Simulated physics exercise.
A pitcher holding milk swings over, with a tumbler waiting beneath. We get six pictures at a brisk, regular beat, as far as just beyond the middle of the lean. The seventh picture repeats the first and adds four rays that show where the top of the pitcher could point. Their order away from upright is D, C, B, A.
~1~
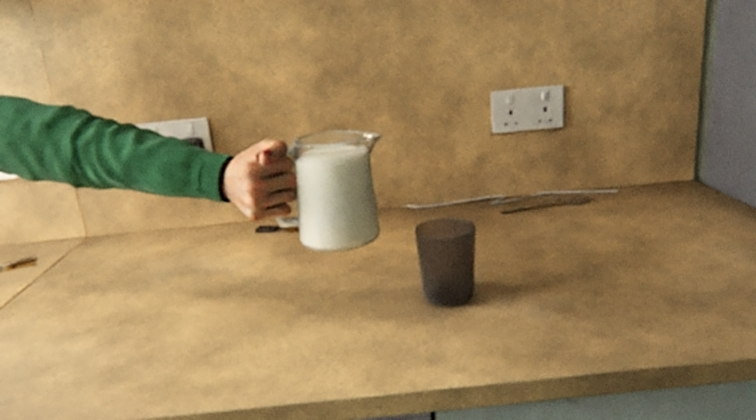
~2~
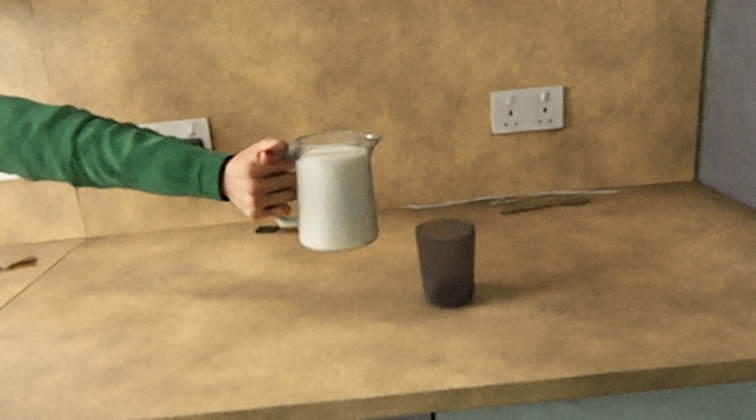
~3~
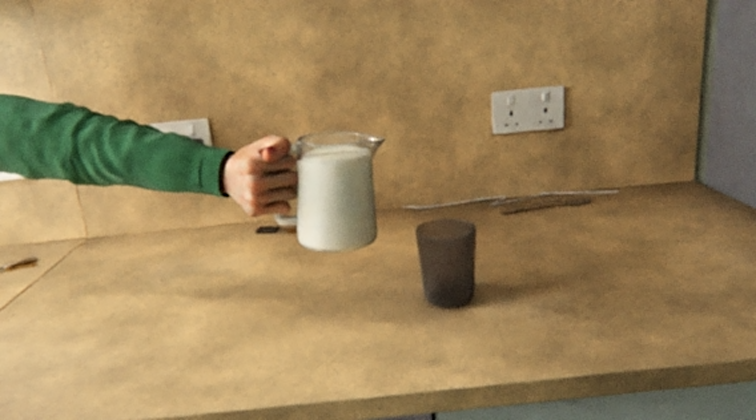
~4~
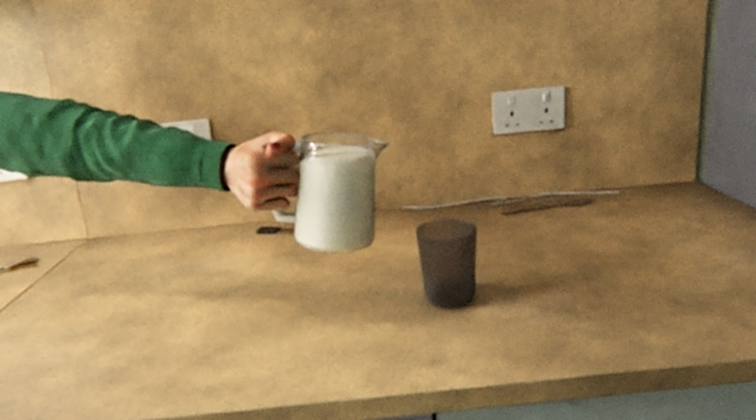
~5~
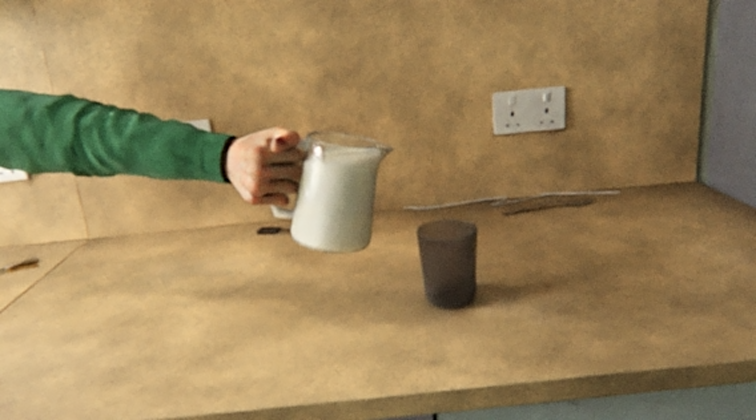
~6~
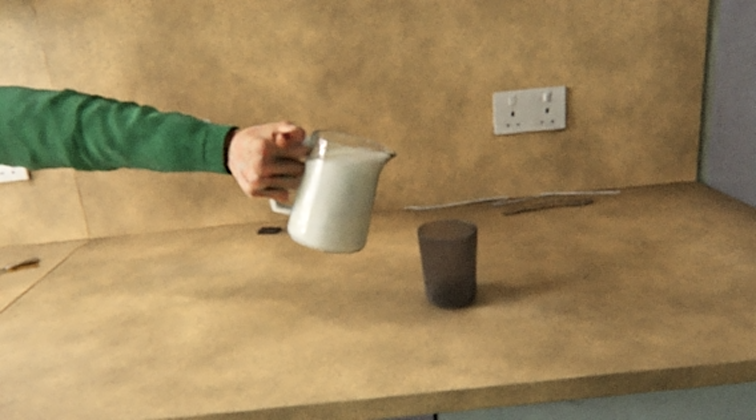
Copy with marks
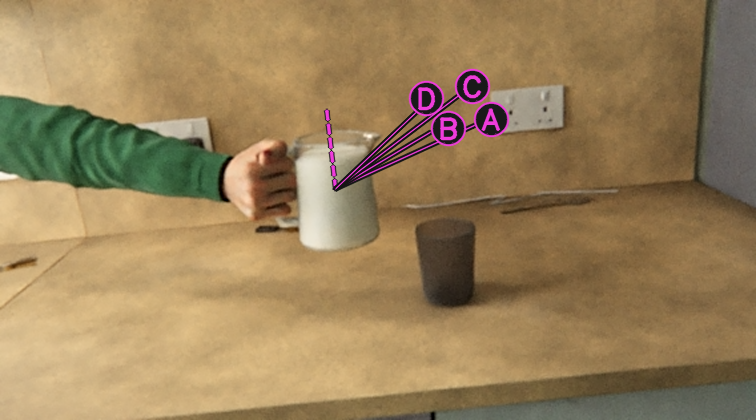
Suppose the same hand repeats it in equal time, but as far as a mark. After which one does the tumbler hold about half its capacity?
Best: D.
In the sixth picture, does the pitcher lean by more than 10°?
Yes.
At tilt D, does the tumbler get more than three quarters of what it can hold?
No, less.
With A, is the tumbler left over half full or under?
Over.
On the marked copy, A at (474, 125); B at (430, 132); C at (458, 95); D at (416, 112).
If A is chosen, the tumbler ends with about 93 % of what it can hold; 7 % of the milk is spilt.
If B is chosen, the tumbler ends with about 84 % of what it can hold.
If C is chosen, the tumbler ends with about 63 % of what it can hold.
If D is chosen, the tumbler ends with about 47 % of what it can hold.
